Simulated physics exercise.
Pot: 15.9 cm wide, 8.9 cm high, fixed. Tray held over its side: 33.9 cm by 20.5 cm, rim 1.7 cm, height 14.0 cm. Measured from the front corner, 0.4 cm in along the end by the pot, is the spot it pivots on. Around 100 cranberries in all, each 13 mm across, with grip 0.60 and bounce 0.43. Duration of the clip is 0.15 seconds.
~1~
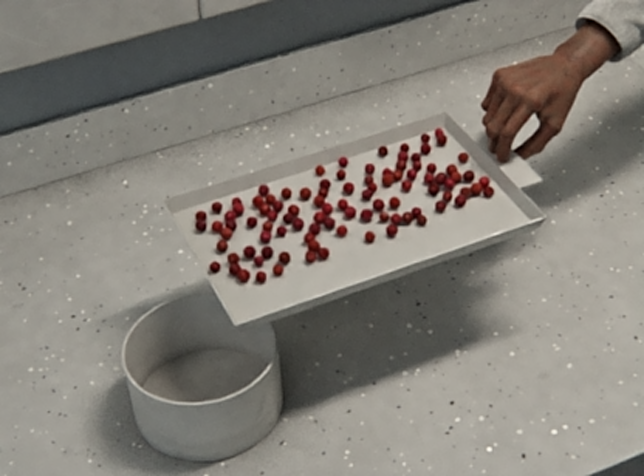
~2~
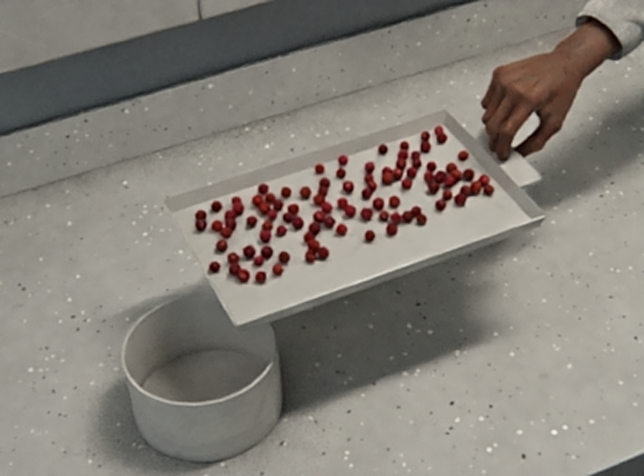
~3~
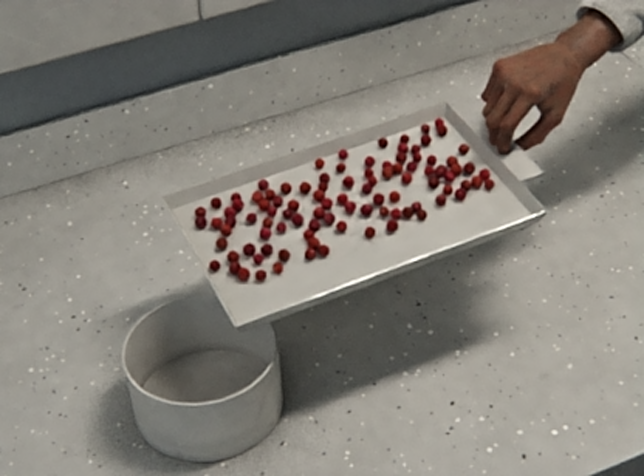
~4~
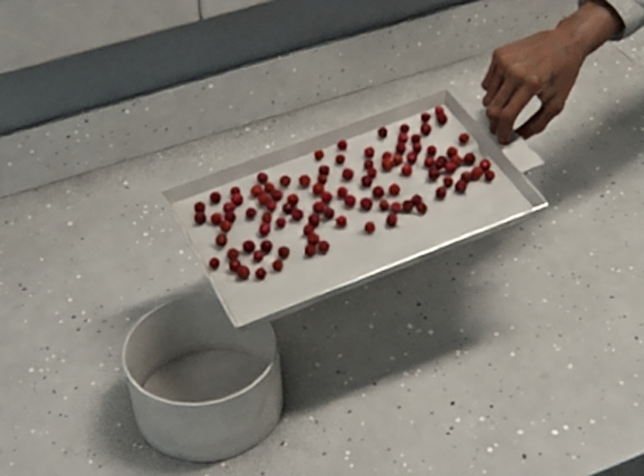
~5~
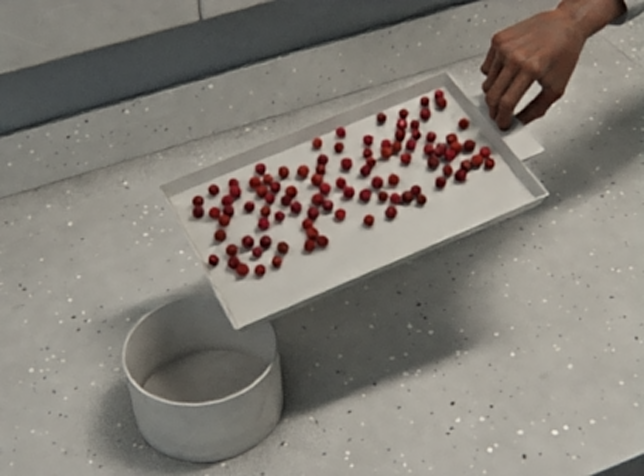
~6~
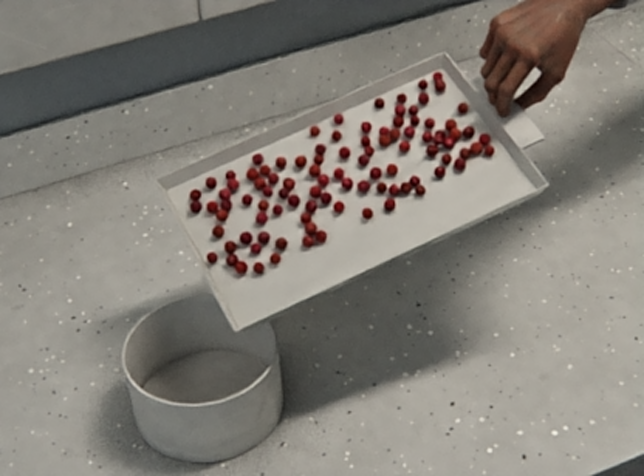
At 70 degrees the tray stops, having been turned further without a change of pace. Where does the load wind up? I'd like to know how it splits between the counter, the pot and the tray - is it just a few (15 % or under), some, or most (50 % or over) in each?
Counter: Most; pot: Just a few; tray: Just a few.
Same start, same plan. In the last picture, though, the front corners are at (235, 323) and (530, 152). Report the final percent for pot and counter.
Pot 45; counter 30.
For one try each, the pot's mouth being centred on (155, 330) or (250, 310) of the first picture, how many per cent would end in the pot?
I'd say close to 0 percent for the first spot and 0 percent for the second.
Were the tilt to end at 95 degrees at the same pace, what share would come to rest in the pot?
15 percent.
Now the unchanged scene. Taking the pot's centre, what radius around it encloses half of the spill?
Some 20 centimetres.
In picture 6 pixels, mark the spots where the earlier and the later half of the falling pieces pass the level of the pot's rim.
First half close to (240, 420), second half close to (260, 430).
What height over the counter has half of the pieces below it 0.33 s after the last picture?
Height: Around 24 cm.
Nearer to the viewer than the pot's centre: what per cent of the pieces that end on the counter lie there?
I'd put it at around 100 per cent.
Then, 0.20 s after the last picture, tilt 44 degrees; the tray holds 100 %, the pot 0 %.
Then, 0.33 s after the last picture, tilt 63 degrees; the tray holds 100 %, the pot 0 %.
Then, 0.58 s after the last picture, tilt 70 degrees; the tray holds 10 %, the pot 5 %.
In the end, counter 85 %, pot 5 %, tray 10 %.
